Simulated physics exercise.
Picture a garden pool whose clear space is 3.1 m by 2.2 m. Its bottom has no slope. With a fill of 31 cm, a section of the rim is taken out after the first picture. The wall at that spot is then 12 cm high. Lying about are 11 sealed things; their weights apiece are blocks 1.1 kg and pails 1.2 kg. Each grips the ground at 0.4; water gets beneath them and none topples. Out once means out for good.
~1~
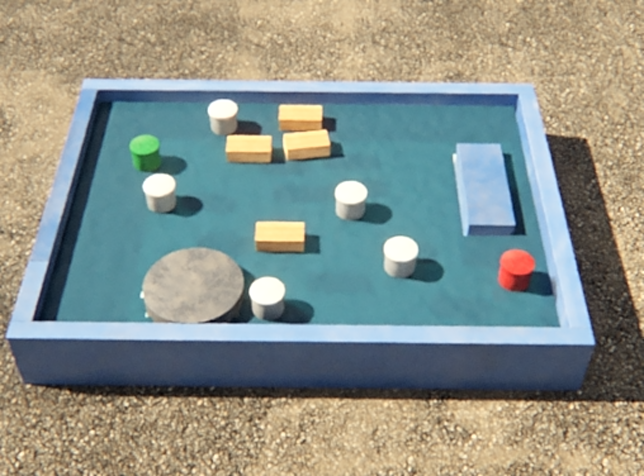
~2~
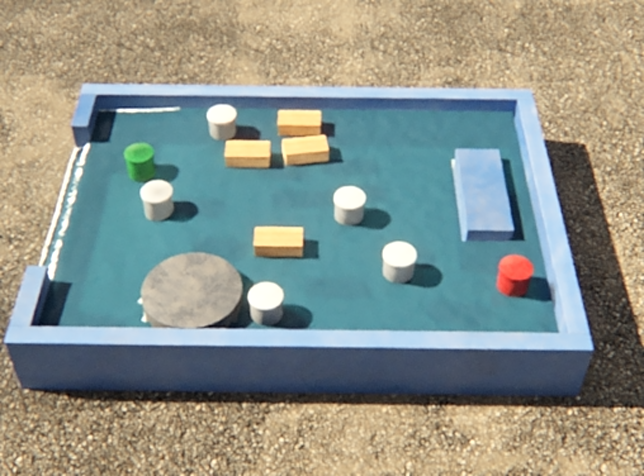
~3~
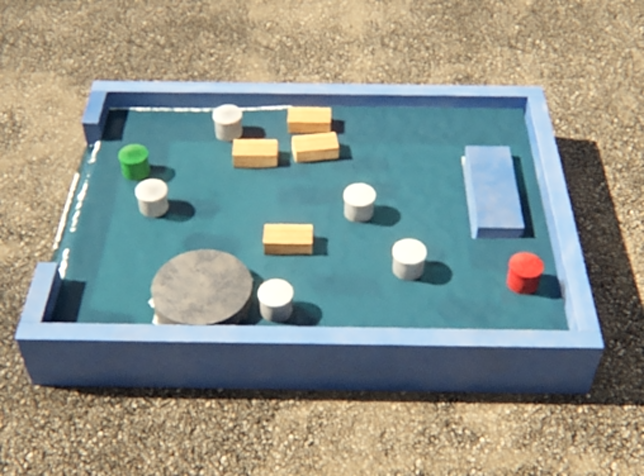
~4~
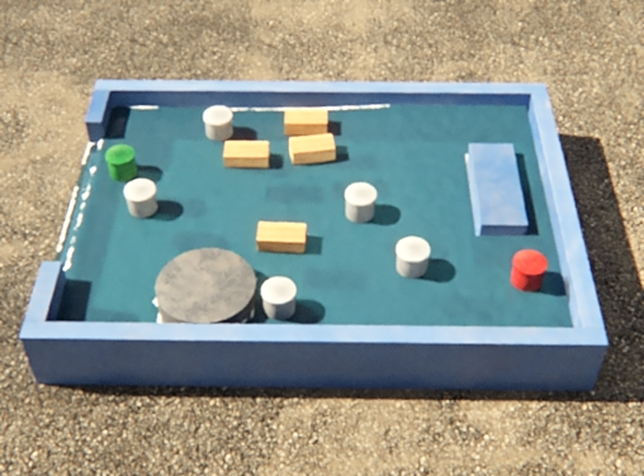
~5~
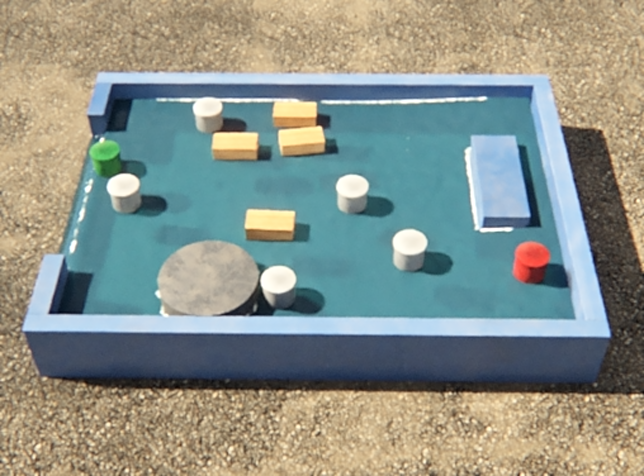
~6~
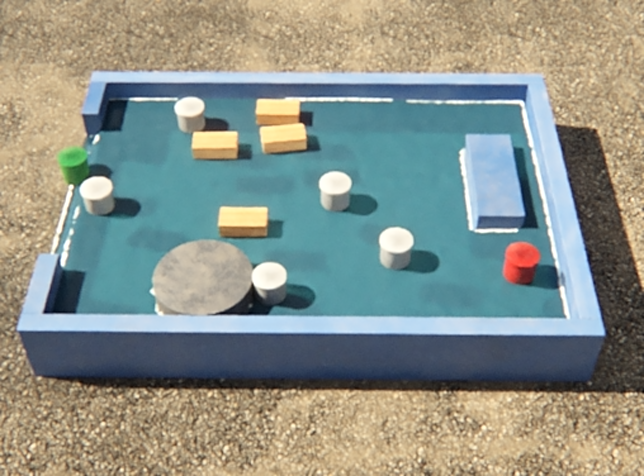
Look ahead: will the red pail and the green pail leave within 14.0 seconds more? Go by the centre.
In the end red pail: Held in; green pail: Gone.
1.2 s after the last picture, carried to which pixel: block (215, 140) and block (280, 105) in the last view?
I'd say close to (166, 146) and close to (239, 109).
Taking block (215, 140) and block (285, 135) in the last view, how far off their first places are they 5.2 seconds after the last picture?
Gone out, 100 cm.
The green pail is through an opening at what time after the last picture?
Close to 0.0 s, I'd say.
Then, 1.2 s after the last picture the red pail is near (508, 260), 0.1 m from its start, afloat; the green pail has gone out; 2 of 11 are out; 9 afloat.
Then, 5.2 s after the last picture the red pail is near (493, 262), 0.2 m from its start, afloat; the green pail has gone out; 5 of 11 are out; 6 afloat.
Then, 10.0 s after the last picture the red pail is near (481, 262), 0.3 m from its start, afloat; the green pail has gone out; 6 of 11 are out; 5 afloat.
Then, 14.0 s after the last picture the red pail is near (475, 262), 0.3 m from its start, afloat; the green pail has gone out; 7 of 11 are out; 4 afloat.
